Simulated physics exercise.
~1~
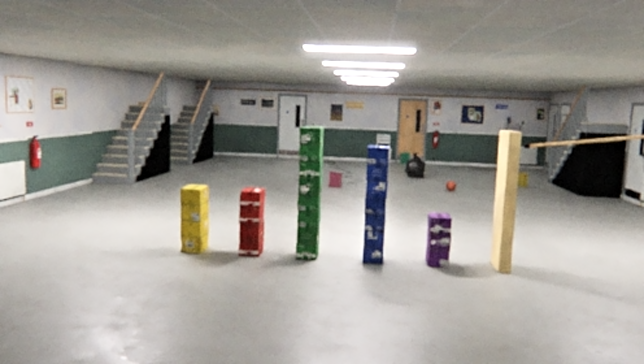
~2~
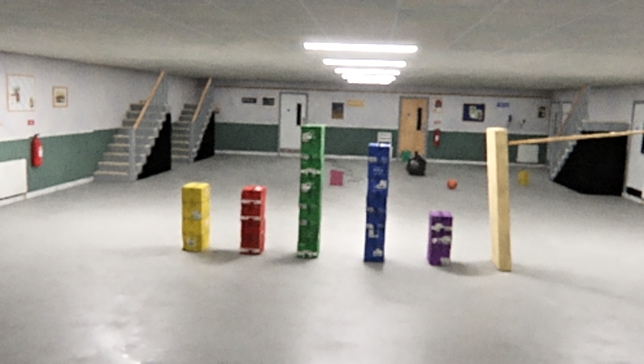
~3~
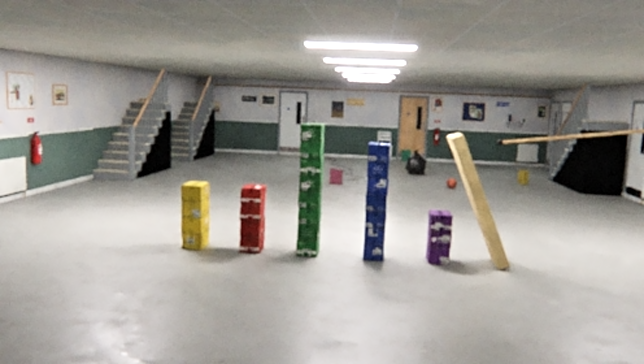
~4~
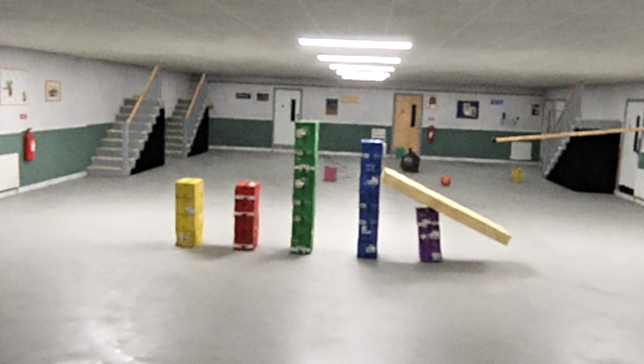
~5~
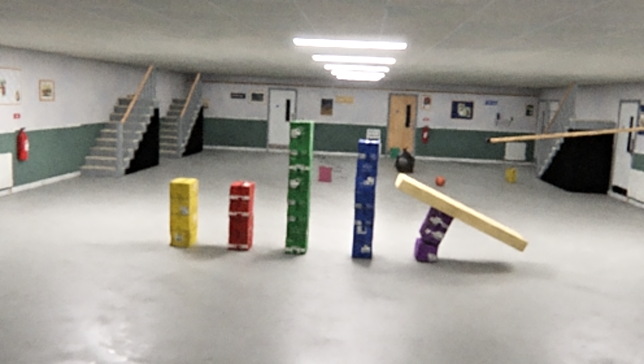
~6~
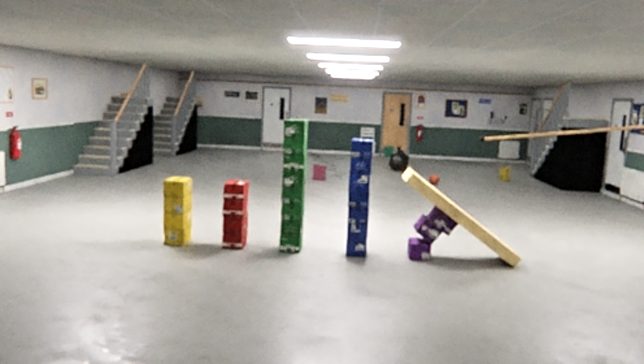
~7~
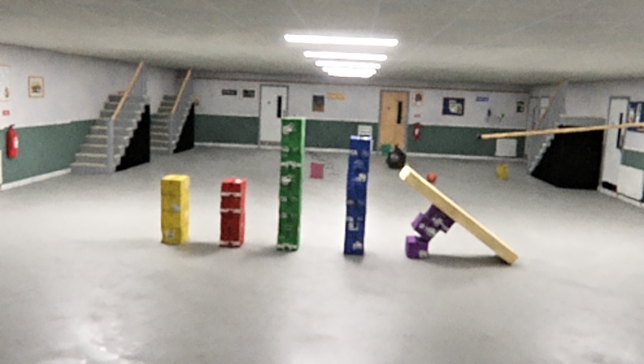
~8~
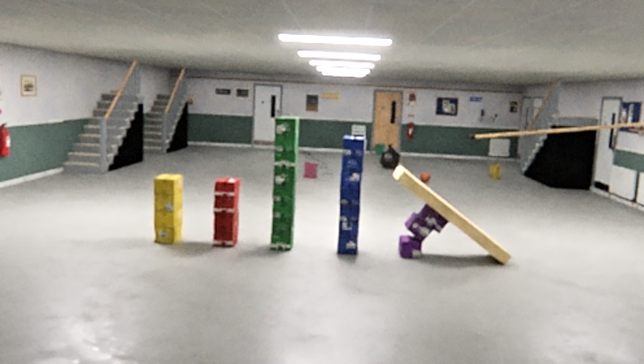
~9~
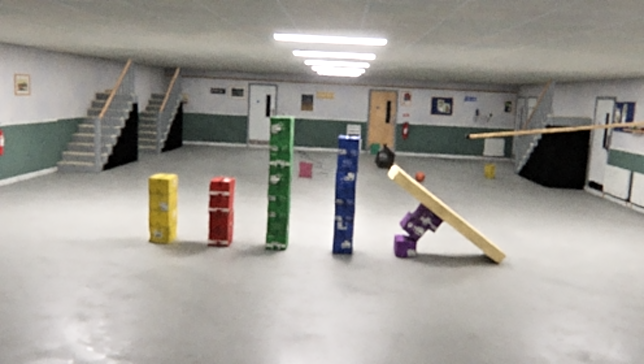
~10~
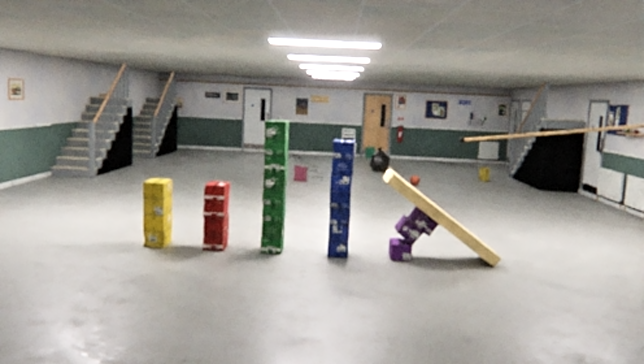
Pole pushing over an upright wooden board, which topples left onto the short purple stack and rests leaning on its tilted parcels.
